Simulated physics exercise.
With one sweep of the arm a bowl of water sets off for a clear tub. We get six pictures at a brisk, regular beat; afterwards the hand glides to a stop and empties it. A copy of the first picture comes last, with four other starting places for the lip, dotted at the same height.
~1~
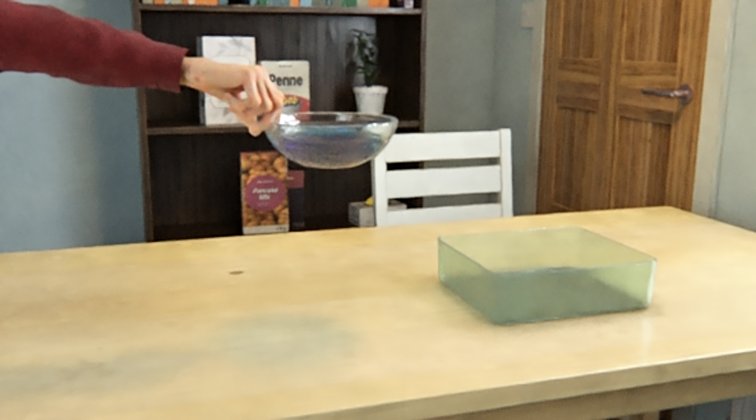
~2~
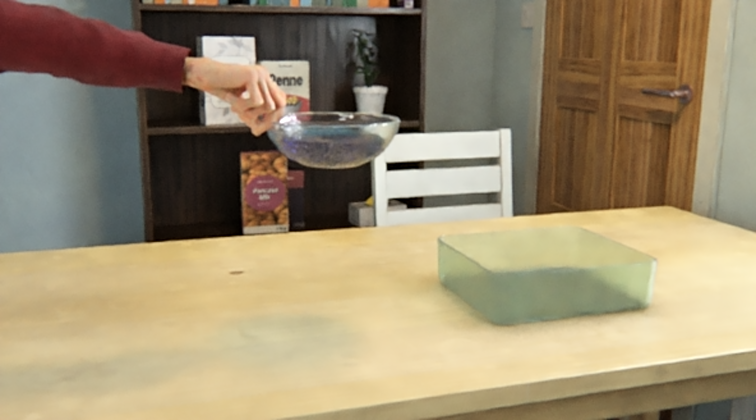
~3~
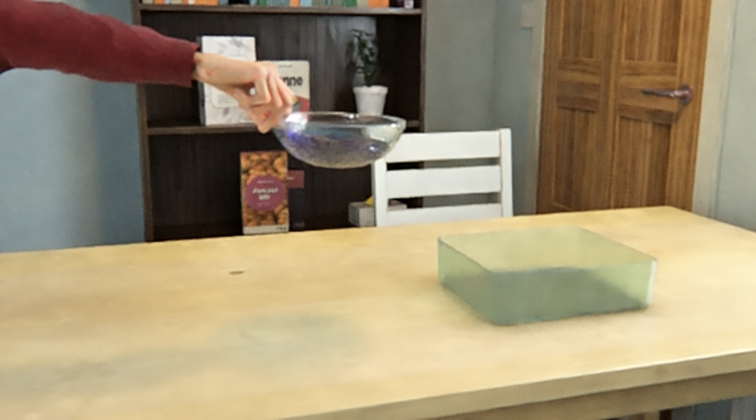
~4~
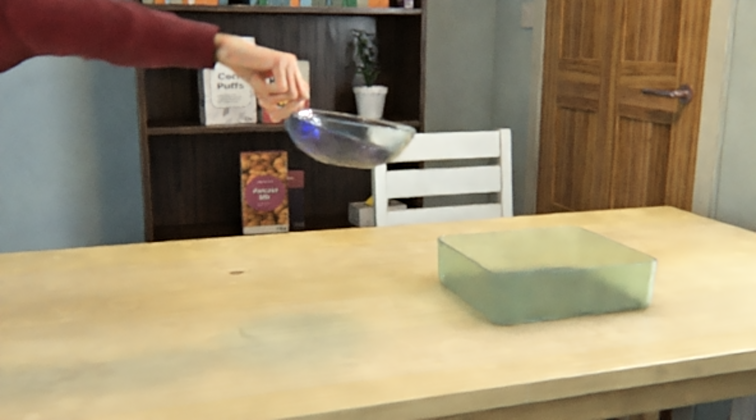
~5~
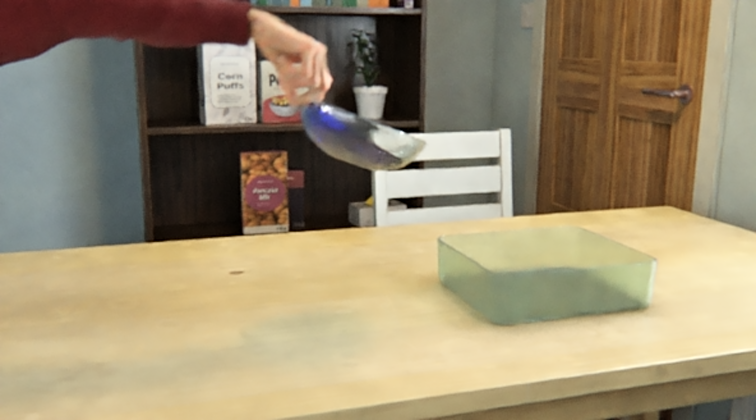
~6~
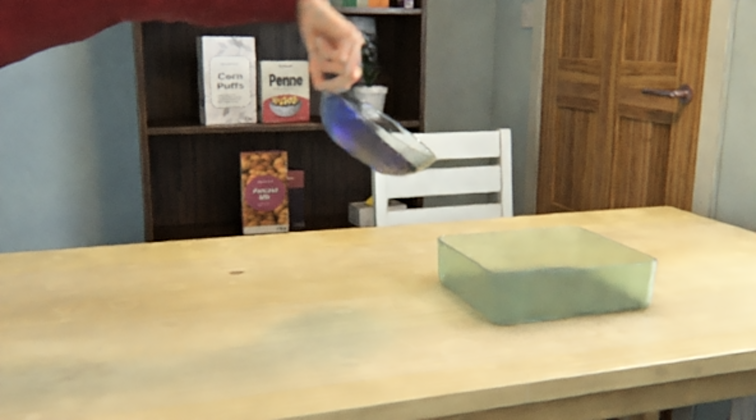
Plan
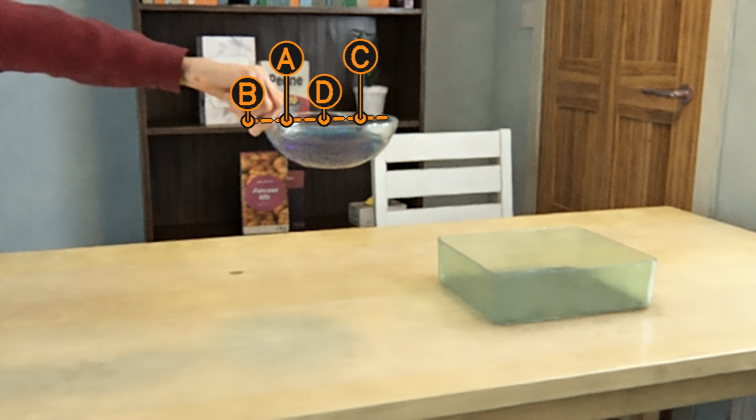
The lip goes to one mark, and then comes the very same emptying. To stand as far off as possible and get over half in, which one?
C will do.
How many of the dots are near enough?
One of the four.
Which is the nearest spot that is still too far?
Spot D.
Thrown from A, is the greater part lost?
Yes.
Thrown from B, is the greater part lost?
Yes, that goes wrong.
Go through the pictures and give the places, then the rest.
Upright, lip at (392, 117); tub from (491, 325) to (648, 306); nothing has left yet, in the first frame.
Upright, lip at (394, 117); nothing has left yet, in the second frame.
Upright, lip at (399, 119); nothing has left yet, in the third frame.
Tipped about 9°, lip at (410, 127); nothing has left yet, in the fourth frame.
Tipped about 21°, lip at (420, 140); nothing has left yet, in the fifth frame.
Tipped about 36°, lip at (429, 156); nothing has left yet, in the sixth frame.
On the marked copy, A at (286, 120); B at (247, 121); C at (360, 118); D at (324, 119).
If A is chosen, about 0 % lands in the tub, 98 % falls short.
If B is chosen, about 0 % lands in the tub, 100 % falls short.
If C is chosen, about 67 % lands in the tub, 15 % falls short and 18 % goes beside or beyond.
If D is chosen, about 12 % lands in the tub, 83 % falls short and 4 % goes beside or beyond.
